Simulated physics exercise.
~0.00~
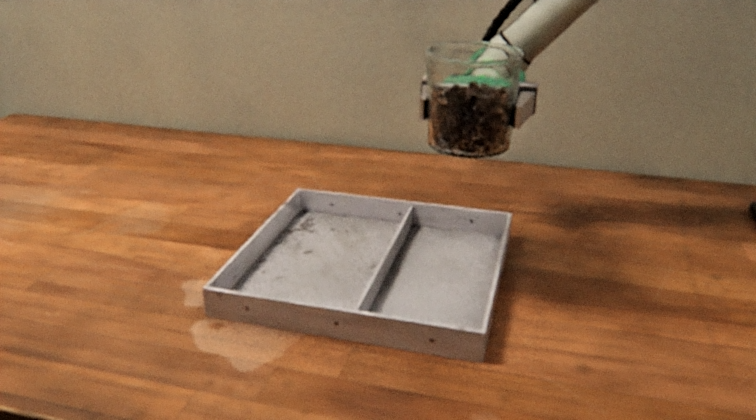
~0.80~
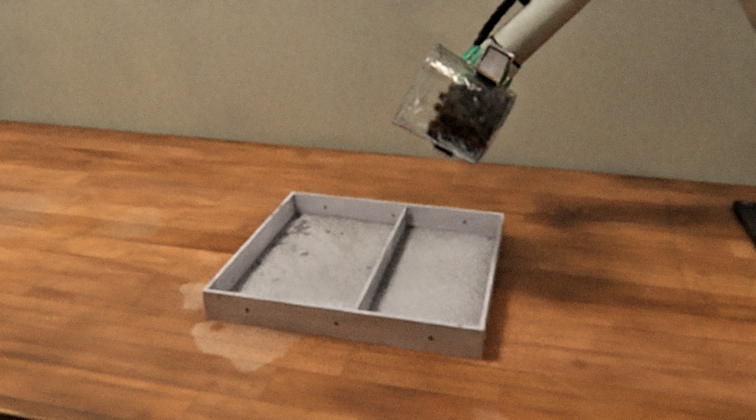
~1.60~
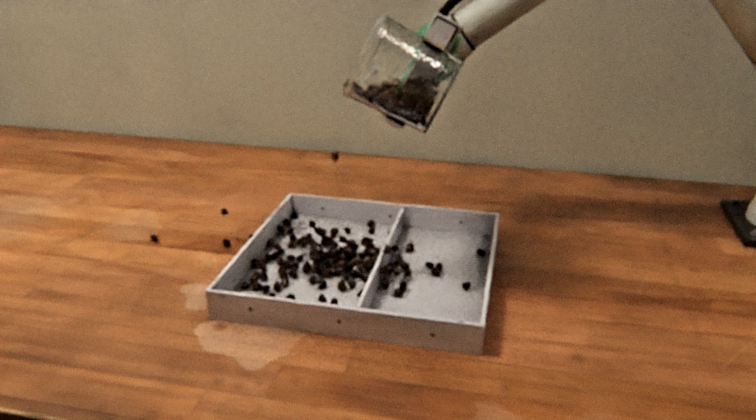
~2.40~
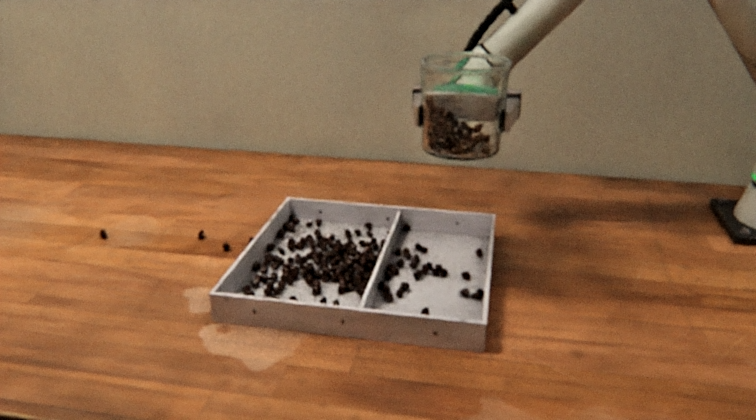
A robot arm tips a clear beaker, spills dark beans into a divided tray, then rights it.
